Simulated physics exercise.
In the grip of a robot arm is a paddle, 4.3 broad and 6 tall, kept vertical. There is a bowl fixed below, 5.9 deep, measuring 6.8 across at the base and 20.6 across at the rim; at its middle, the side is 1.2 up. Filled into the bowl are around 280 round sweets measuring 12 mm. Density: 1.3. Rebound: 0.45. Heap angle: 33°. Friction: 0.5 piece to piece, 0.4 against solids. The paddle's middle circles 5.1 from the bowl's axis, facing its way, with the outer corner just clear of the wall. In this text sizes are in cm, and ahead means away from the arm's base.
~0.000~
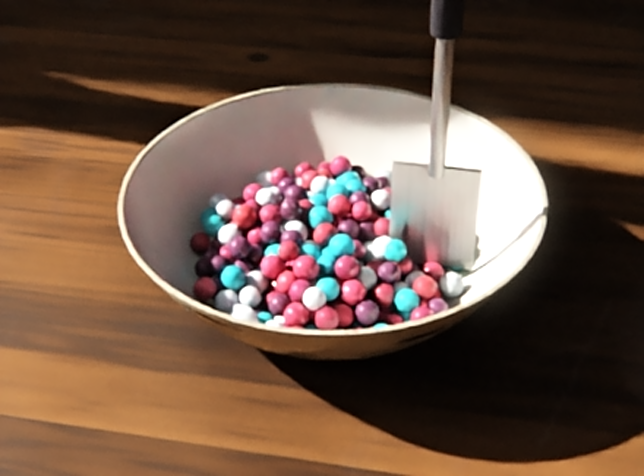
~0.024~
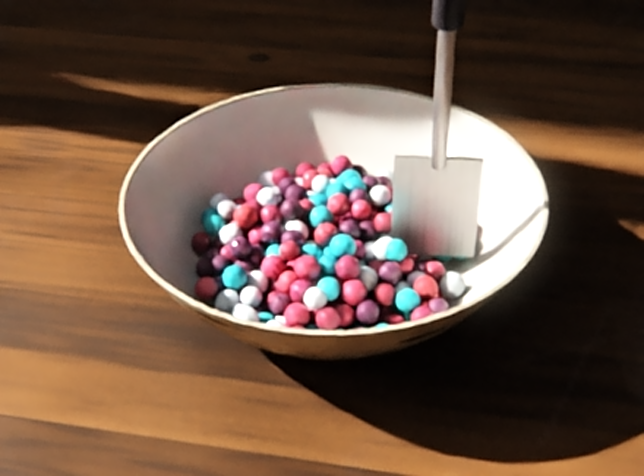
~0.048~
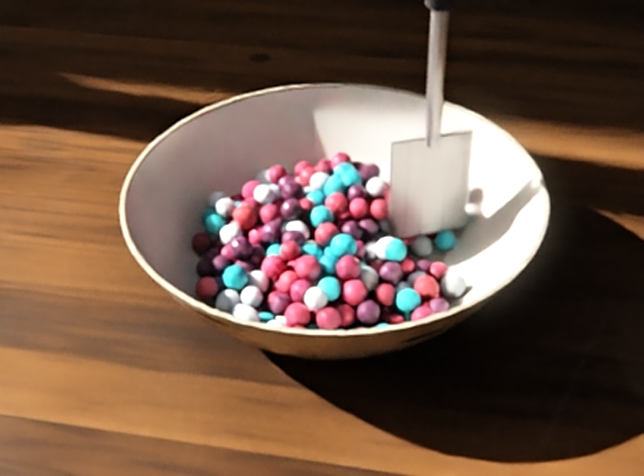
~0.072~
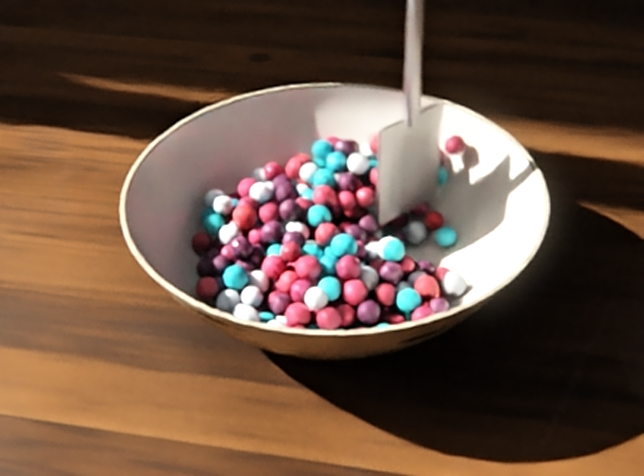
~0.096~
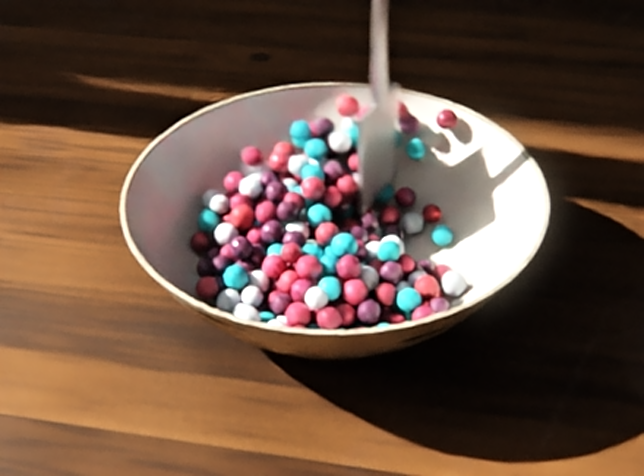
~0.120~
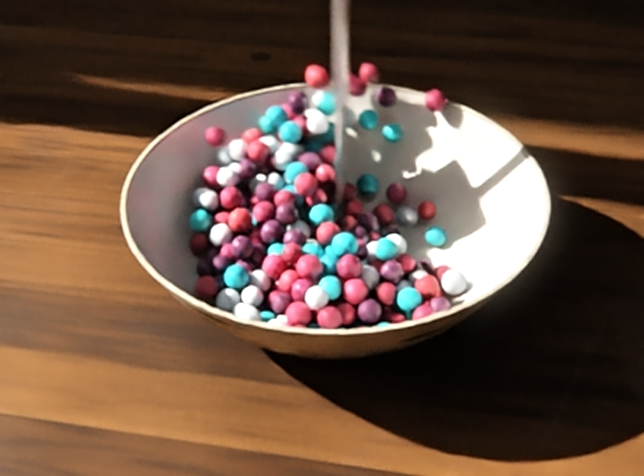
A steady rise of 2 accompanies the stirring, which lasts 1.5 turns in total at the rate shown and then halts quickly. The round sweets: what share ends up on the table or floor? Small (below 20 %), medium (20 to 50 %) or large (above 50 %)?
It is medium.
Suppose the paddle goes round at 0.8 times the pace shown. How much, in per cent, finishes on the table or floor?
Roughly 15 per cent.
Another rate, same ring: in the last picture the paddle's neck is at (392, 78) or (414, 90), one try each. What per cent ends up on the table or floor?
First try: Around 15 %; second try: Around 5 %.
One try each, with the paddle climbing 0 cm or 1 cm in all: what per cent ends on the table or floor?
Estimates: 40 % then 35 %.
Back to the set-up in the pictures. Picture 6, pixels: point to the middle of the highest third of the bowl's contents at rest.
Roughly pixel (362, 243).
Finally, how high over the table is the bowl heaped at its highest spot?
Around 4.5 cm above the table.
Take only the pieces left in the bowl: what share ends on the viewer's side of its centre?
About 50 per cent.
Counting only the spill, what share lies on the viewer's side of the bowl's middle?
70 %, approximately.
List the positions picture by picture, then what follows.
In the first frame, paddle neck at (439, 139), 0° round; upper third of the load around (329, 228), from x 200 to 460, top at y 165; 284 in the bowl.
In the second frame, paddle neck at (440, 131), 7° round; upper third of the load around (330, 228), from x 200 to 460, top at y 165.
In the third frame, paddle neck at (434, 110), 27° round; upper third of the load around (331, 217), from x 200 to 455, top at y 165.
In the fourth frame, paddle neck at (412, 89), 51° round; upper third of the load around (330, 200), from x 200 to 455, top at y 145.
In the fifth frame, paddle neck at (379, 75), 74° round; upper third of the load around (317, 185), from x 200 to 455, top at y 105.
In the sixth frame, paddle neck at (341, 68), 97° round; upper third of the load around (298, 169), from x 200 to 455, top at y 75; 284 in the bowl.
After 0.29 s, 266° round, highest piece 10 above the table; 241 in the bowl, 11 on the table or floor, 32 in flight or on the tool.
After 0.47 s, 76° round, highest piece 8 above the table; 208 in the bowl, 60 on the table or floor, 16 in flight or on the tool.
After 0.76 s, 180° round, highest piece 5 above the table; 206 in the bowl, 78 on the table or floor.
After 1.46 s, 180° round, highest piece 5 above the table; 206 in the bowl, 78 on the table or floor.
At rest, 206 in the bowl, 78 on the table or floor. That is 27 % on the table or floor.
